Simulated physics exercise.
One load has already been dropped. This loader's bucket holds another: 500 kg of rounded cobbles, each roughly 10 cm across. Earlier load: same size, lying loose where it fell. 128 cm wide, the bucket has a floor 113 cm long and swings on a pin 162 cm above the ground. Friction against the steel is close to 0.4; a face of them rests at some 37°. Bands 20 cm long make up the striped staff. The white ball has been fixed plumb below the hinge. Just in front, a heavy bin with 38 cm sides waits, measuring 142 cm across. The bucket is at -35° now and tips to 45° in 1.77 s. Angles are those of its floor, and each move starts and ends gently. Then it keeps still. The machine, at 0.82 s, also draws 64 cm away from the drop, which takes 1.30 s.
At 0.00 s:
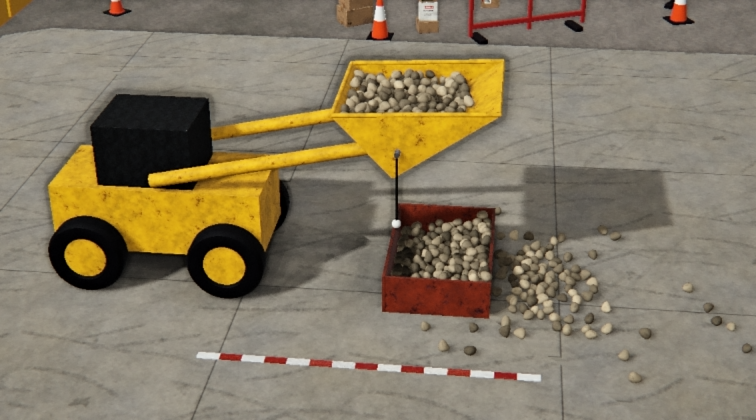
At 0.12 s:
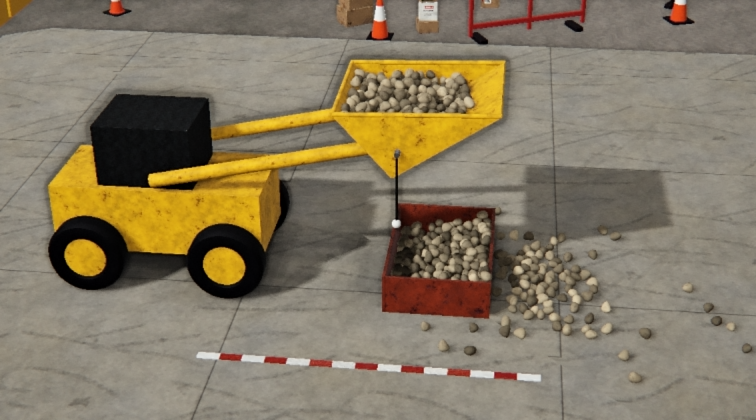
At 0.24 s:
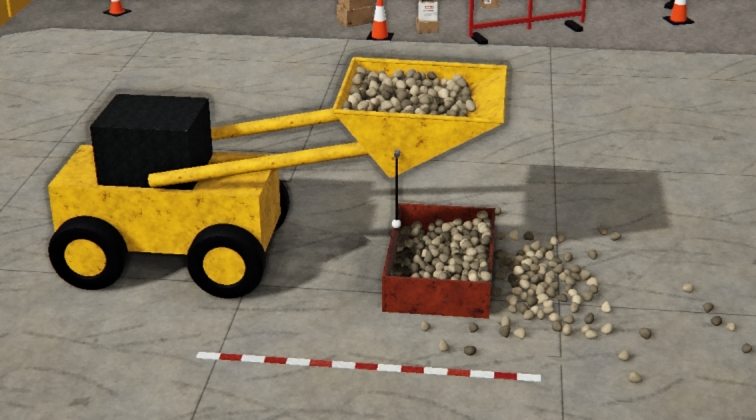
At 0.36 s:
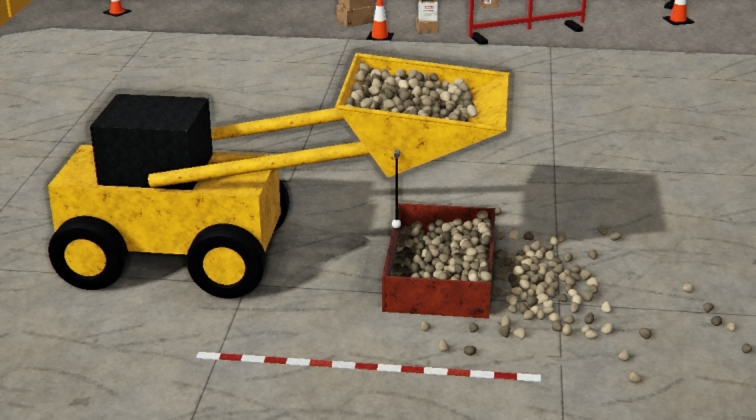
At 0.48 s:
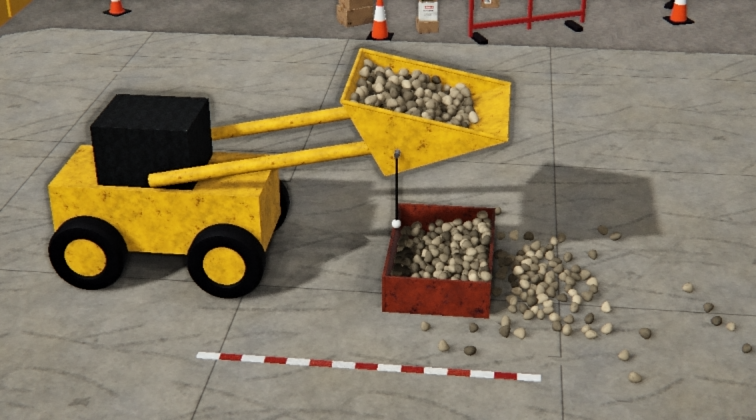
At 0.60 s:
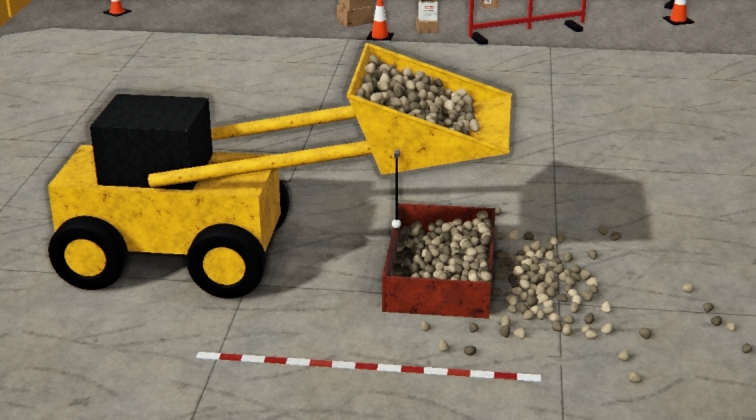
On a concrete yard with orange cones behind, a yellow loader held a bucket of stones above a partly filled red bin, and the bucket slowly tilted downward to the right while the stones shifted slightly.
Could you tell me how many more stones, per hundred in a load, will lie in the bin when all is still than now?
Roughly 89 more in each hundred.
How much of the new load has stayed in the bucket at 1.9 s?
10 %.
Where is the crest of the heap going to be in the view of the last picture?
Somewhere close to (447, 230).
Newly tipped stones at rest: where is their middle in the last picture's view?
In the last view, about pixel (439, 248).
After 1.3 s the floor is at 33°; in per cent of one load, 93 in the bucket, 81 in the bin, 26 beside or beyond the bin; the foremost stones are at (685, 315).
After 1.9 s the floor is at 45°; in per cent of one load, 12 in the bucket, 155 in the bin, 33 beside or beyond the bin; the foremost stones are at (685, 315).
After 2.6 s the floor is at 45°; in per cent of one load, 0 in the bucket, 163 in the bin, 37 beside or beyond the bin; the foremost stones are at (685, 315).
After 5.4 s the floor is at 45°; in per cent of one load, 0 in the bucket, 163 in the bin, 37 beside or beyond the bin; the foremost stones are at (685, 315). Net gain in the bin, 89.
